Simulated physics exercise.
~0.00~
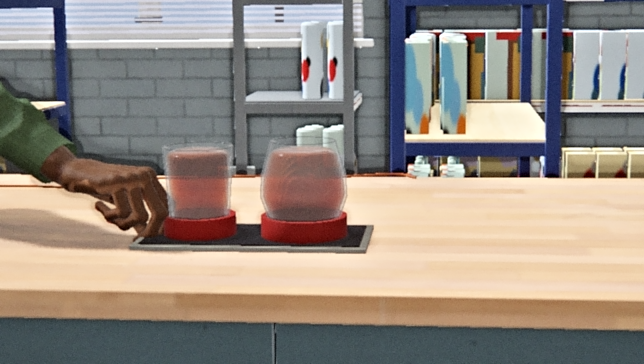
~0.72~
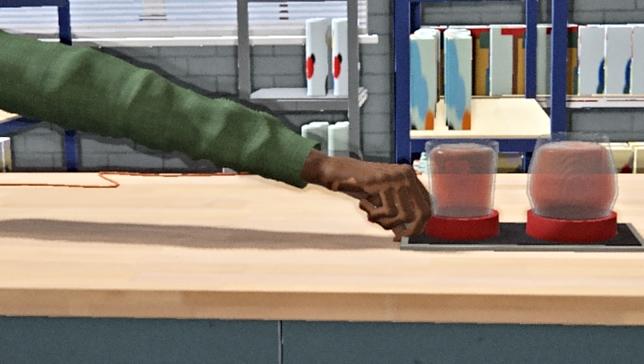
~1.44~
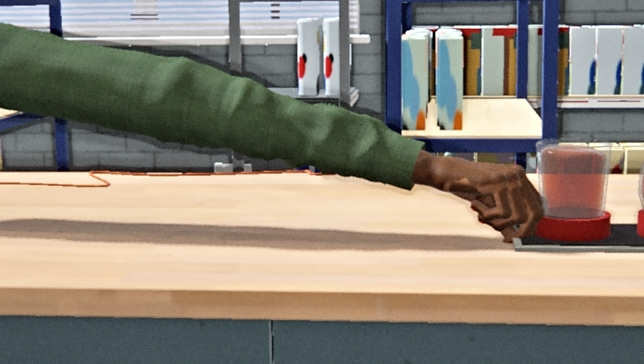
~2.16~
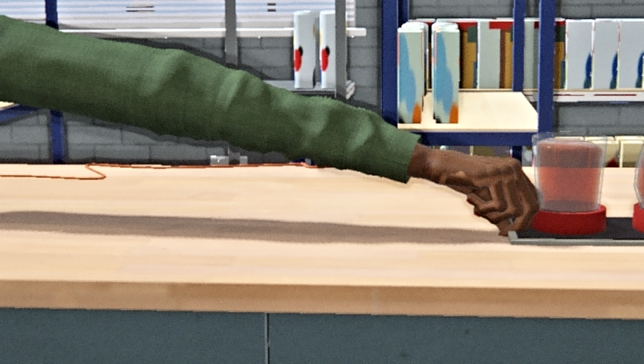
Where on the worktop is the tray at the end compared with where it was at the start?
The tray starts left of the middle of the view and ends much farther to the right, partly cut off by the right edge.
The clip opens on a pale wooden worktop, where a dark tray carries a tumbler and a round-bellied glass of reddish liquid, each seated in a red holder. A hand in a green sleeve rests at the tray's left end, with shelves and a grey brick wall behind. The hand pushes the tray to the right, and the arm stretches across the view as both vessels travel along. The tray slides on until the round-bellied glass is mostly past the right edge. At last it stays put, the tumbler still in view and the hand still at the tray's end.
